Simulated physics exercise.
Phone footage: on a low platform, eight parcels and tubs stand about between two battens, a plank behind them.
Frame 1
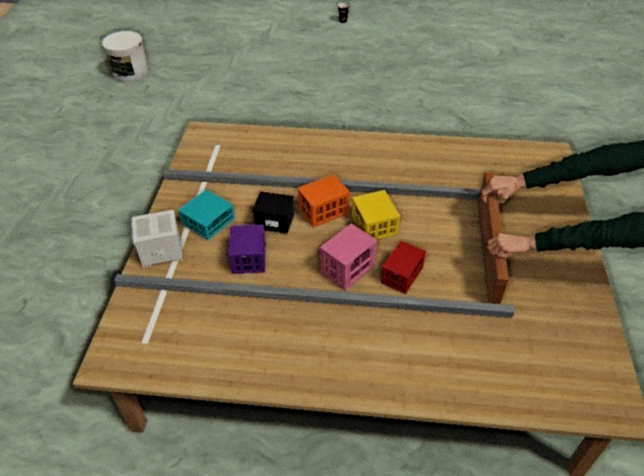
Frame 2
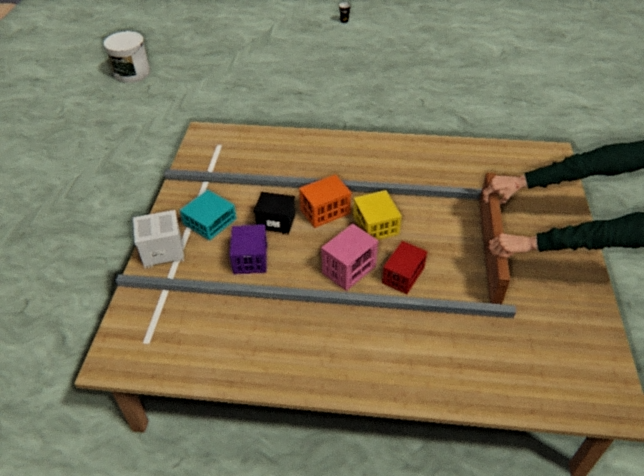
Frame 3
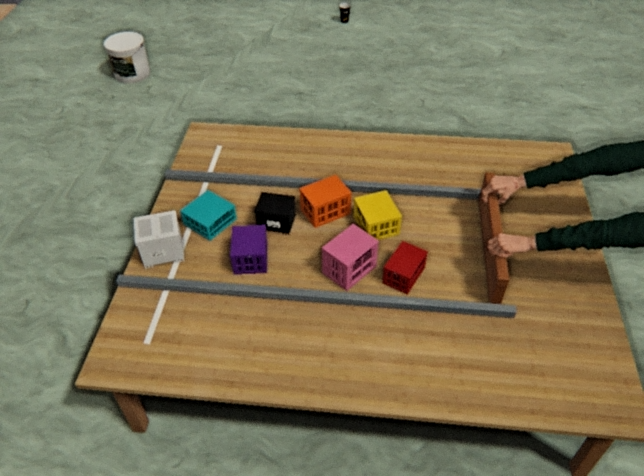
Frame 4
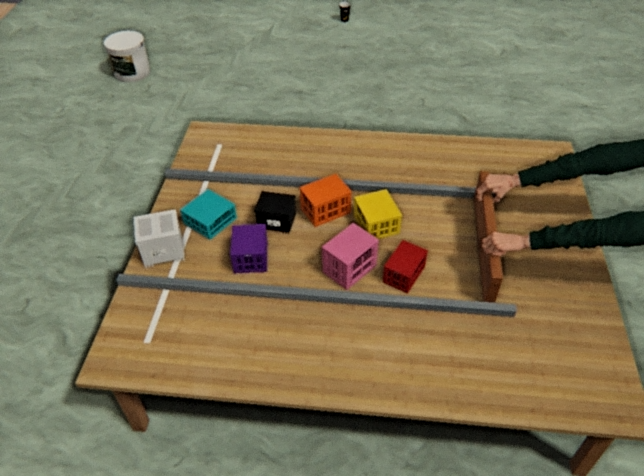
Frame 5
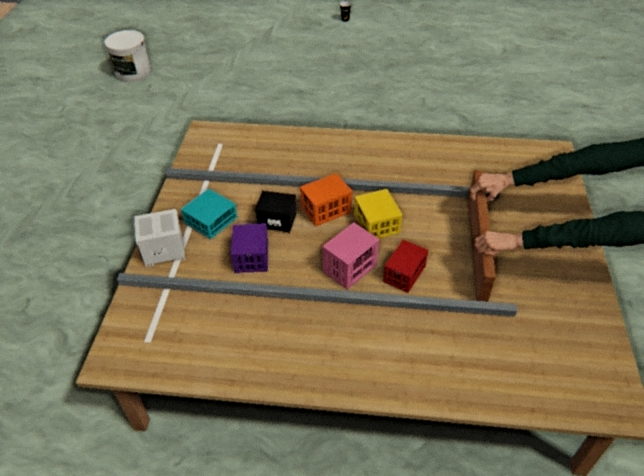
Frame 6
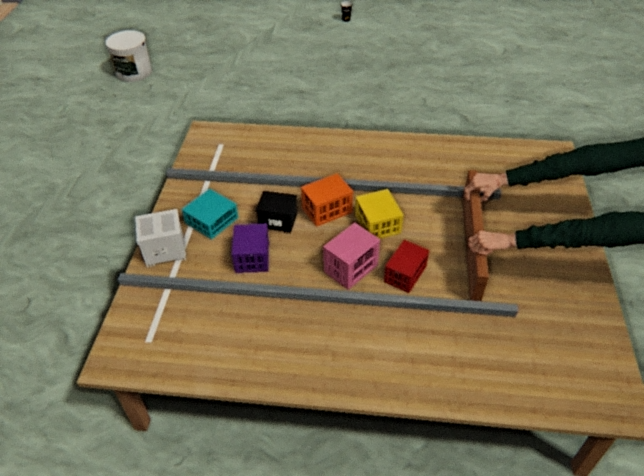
Two hands holding a wooden plank upright on a low table, then sliding it slightly left toward eight still, colourful crates.
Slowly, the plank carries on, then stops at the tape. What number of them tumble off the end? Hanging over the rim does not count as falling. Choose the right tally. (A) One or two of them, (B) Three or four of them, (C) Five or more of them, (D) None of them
C, five or more of them.
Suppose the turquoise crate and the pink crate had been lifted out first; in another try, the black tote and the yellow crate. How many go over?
The first count is 3 and the second is 2.
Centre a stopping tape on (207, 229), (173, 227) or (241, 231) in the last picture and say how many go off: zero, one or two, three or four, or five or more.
One after the other, the answers are three to four; five or more; one or two.
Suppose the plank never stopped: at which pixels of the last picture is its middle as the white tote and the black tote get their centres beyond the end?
At (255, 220) for the white tote; at (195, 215) for the black tote.
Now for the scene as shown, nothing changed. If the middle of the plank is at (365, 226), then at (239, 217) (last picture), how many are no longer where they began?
Counting first: 4, next 8.
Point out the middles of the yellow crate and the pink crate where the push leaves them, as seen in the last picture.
You'll find the yellow crate at roughly (179, 199) and the pink crate at roughly (132, 244).
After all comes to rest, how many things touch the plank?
Total: 2.
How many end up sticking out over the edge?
1, I think.
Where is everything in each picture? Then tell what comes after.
White tote (158, 239); turquoise crate (207, 214); purple crate (248, 249); plank (492, 236); tape (187, 229), in the first frame.
Turquoise crate (209, 215); red crate (405, 267), in the second frame.
Purple crate (250, 250); plank (492, 236), in the third frame.
White tote (160, 239); pink crate (350, 256), in the fourth frame.
Turquoise crate (210, 214); yellow crate (378, 215), in the fifth frame.
White tote (162, 238); turquoise crate (210, 214); purple crate (251, 248); plank (474, 233); tape (191, 228), in the sixth frame.
A little later, none off yet; white tote at rest near (162, 238); turquoise crate at rest near (210, 214); purple crate at rest near (251, 248).
Next, none off yet; white tote at rest near (162, 238); turquoise crate at rest near (210, 214); purple crate shifted a little near (231, 246).
Later still, none off yet; white tote shifted about its own width near (123, 233); turquoise crate shifted about its own width near (156, 212); purple crate shifted well along near (159, 241).
When it is over, the number that fall off is five or more; down, orange crate, black tote, purple crate, turquoise crate and white tote.
